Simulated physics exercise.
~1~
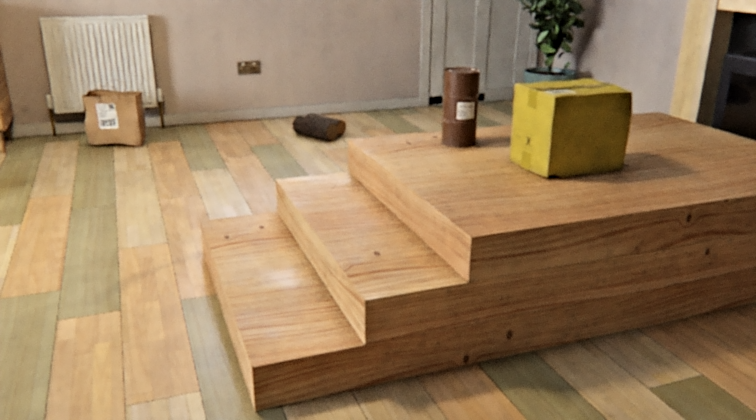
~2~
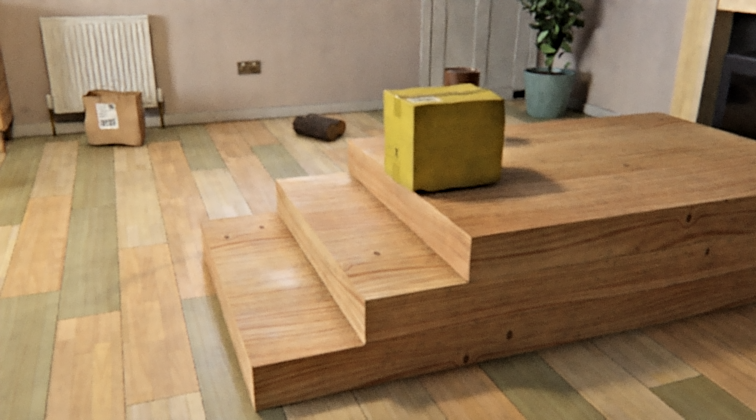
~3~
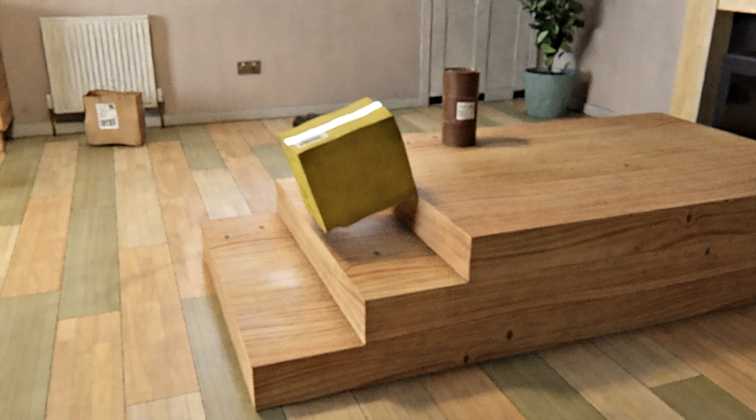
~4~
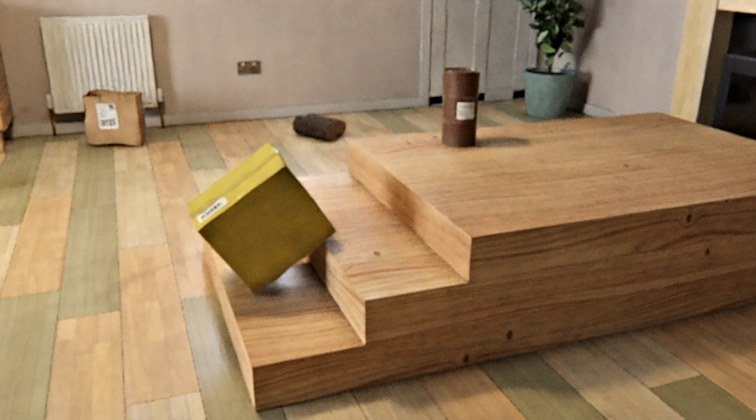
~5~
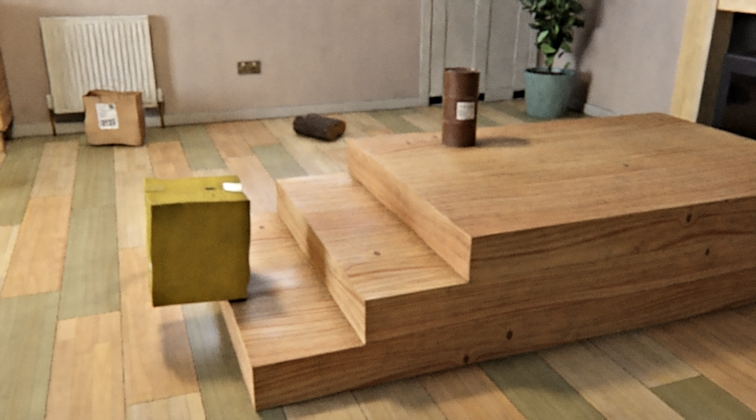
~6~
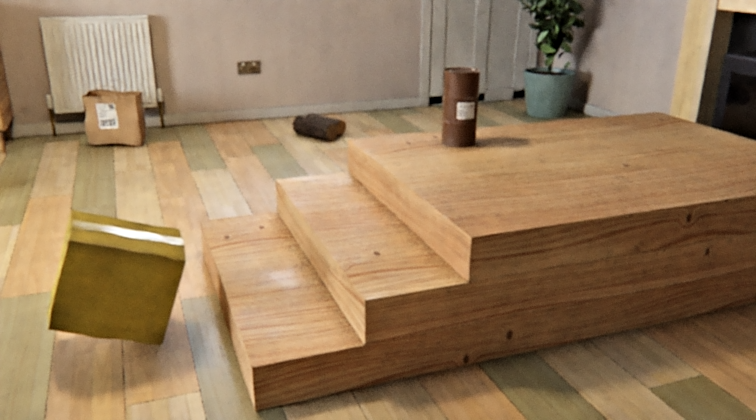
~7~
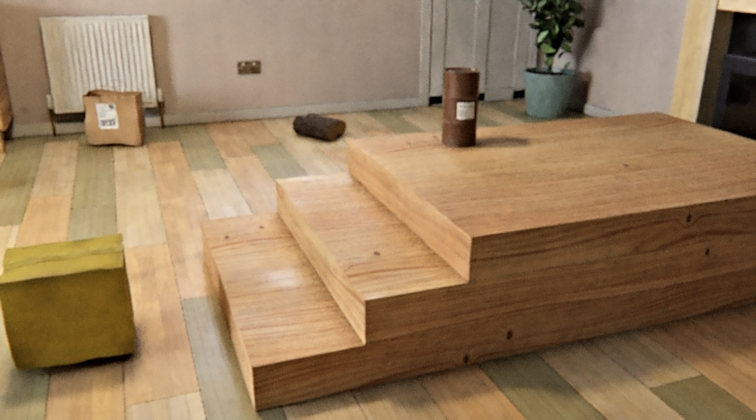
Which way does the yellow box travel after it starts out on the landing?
It travels to the left, sliding across the landing and then tumbling down the steps to the floor.
In a room with a patchwork plank floor, a yellow box sits on a wooden landing at the top of a short flight of steps, near an upright brown canister. The box slides left across the landing, passing in front of the canister, and reaches the edge. It tips over the edge and tumbles down onto the steps, turning as it goes. It carries on past the lowest step and drops toward the floor, still rotating. It ends on the floor to the left of the steps, while the canister still stands on the landing.
